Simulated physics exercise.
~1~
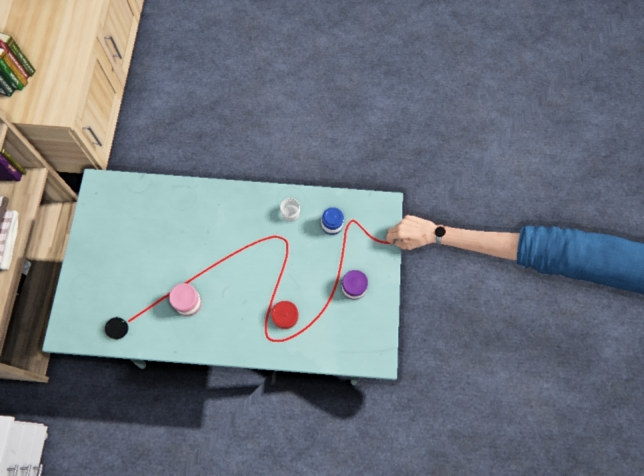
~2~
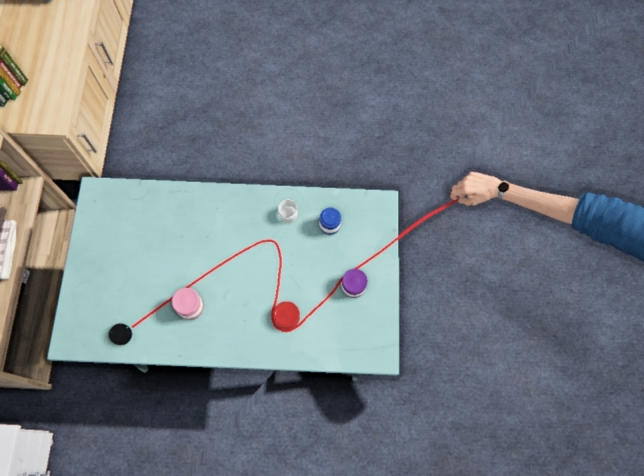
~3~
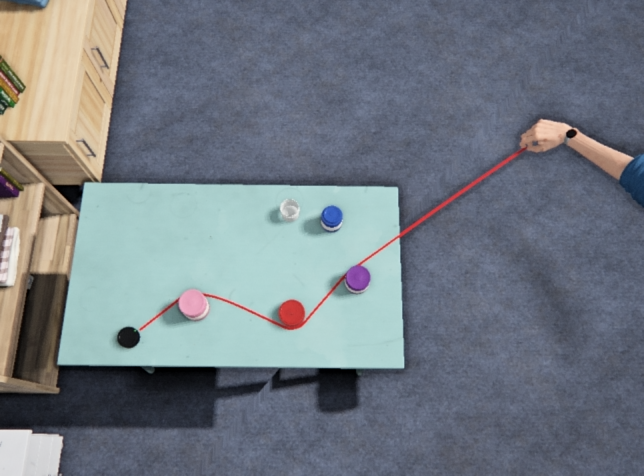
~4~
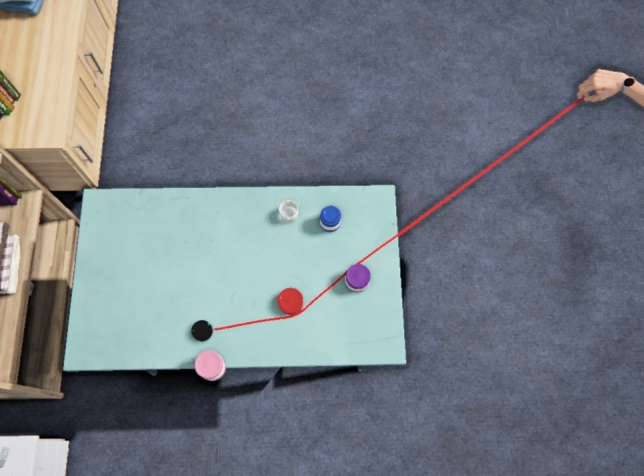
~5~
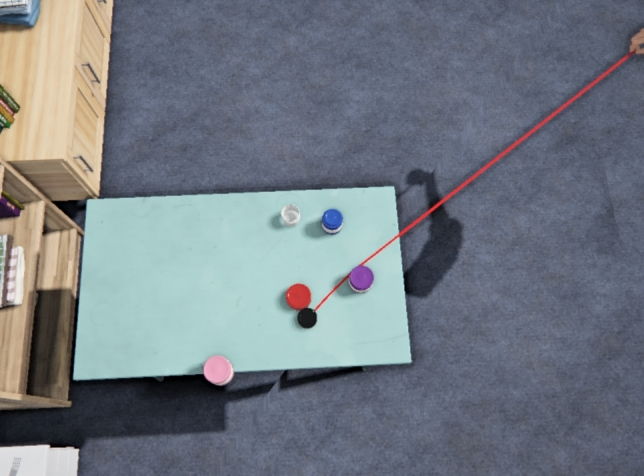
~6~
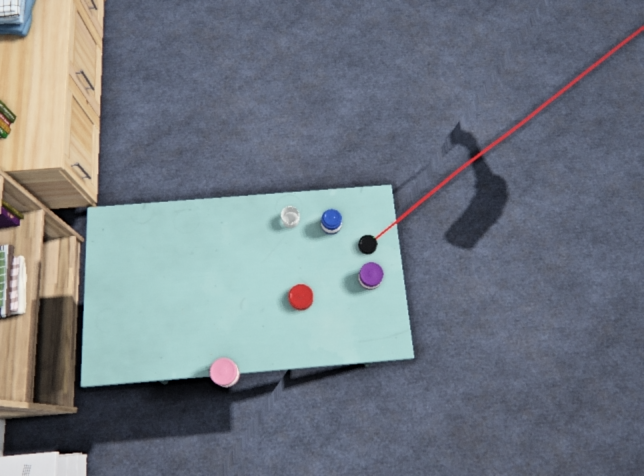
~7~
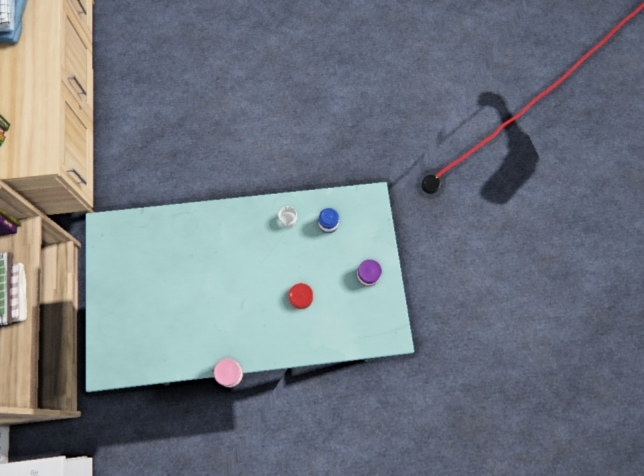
A hand pulled a red cord to the right across a pale green table, drawing its black base past several round containers, knocking the pink one to the near edge and nudging the red and purple ones, until the base slid off the table.
